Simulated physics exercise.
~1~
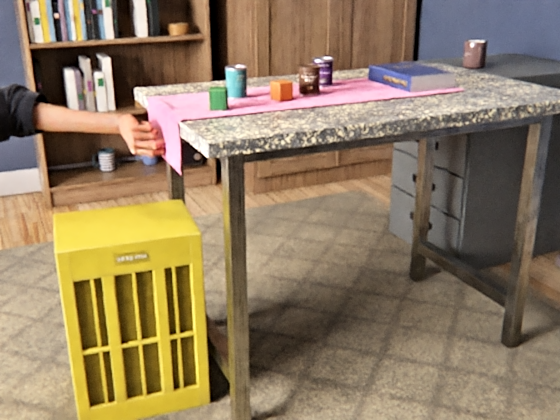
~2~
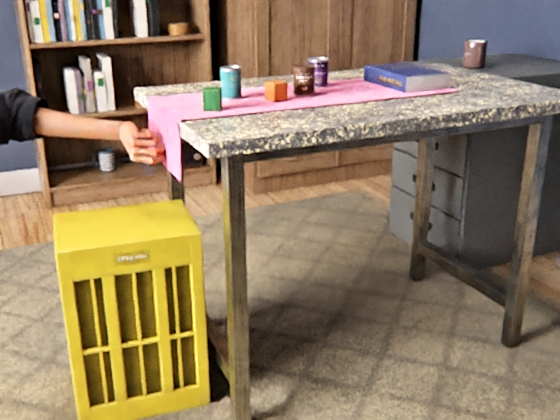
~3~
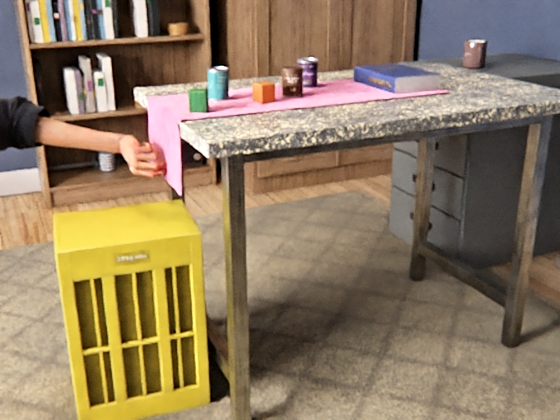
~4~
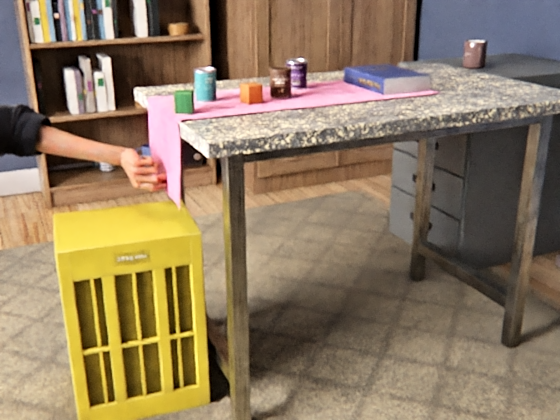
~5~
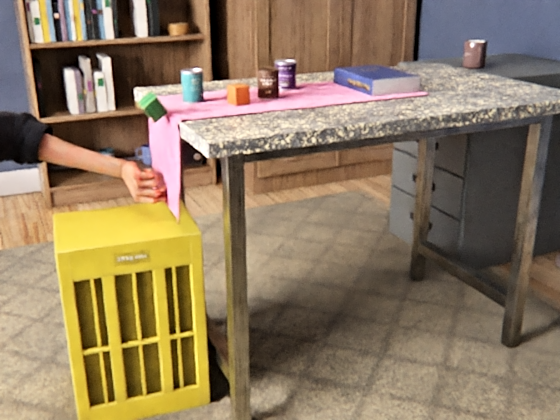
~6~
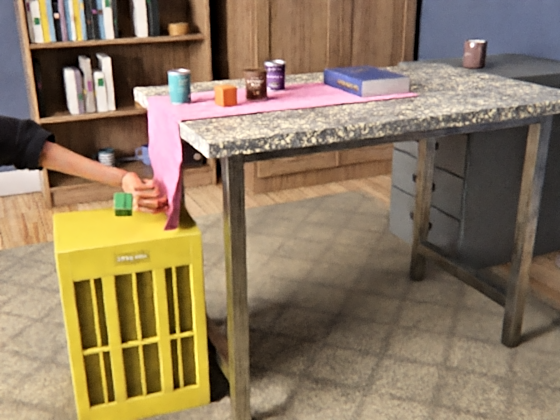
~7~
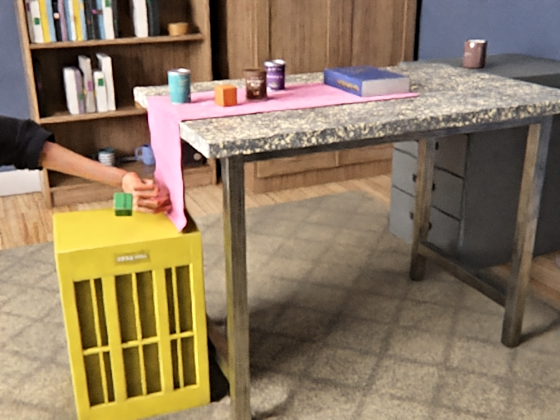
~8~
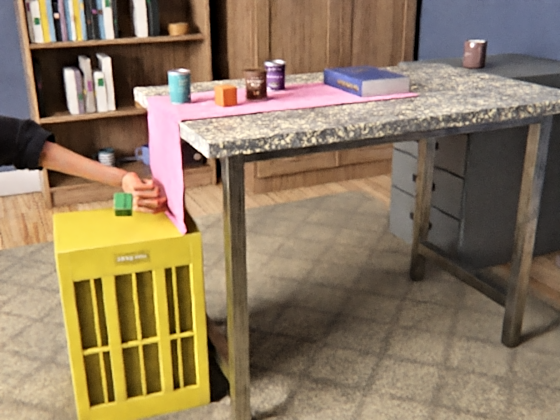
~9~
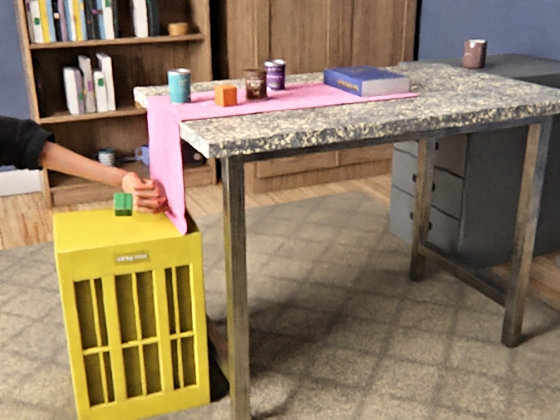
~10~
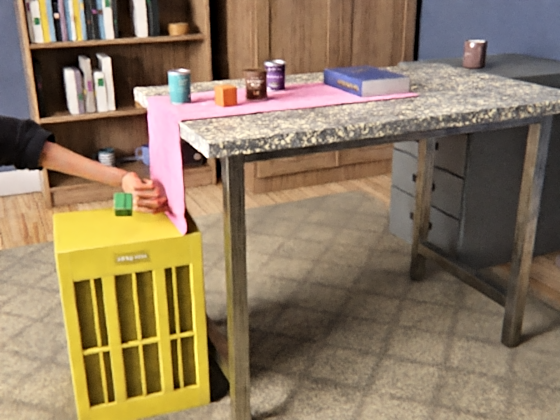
A hand slowly pulls the pink tablecloth left until the green cube drops onto the crate.
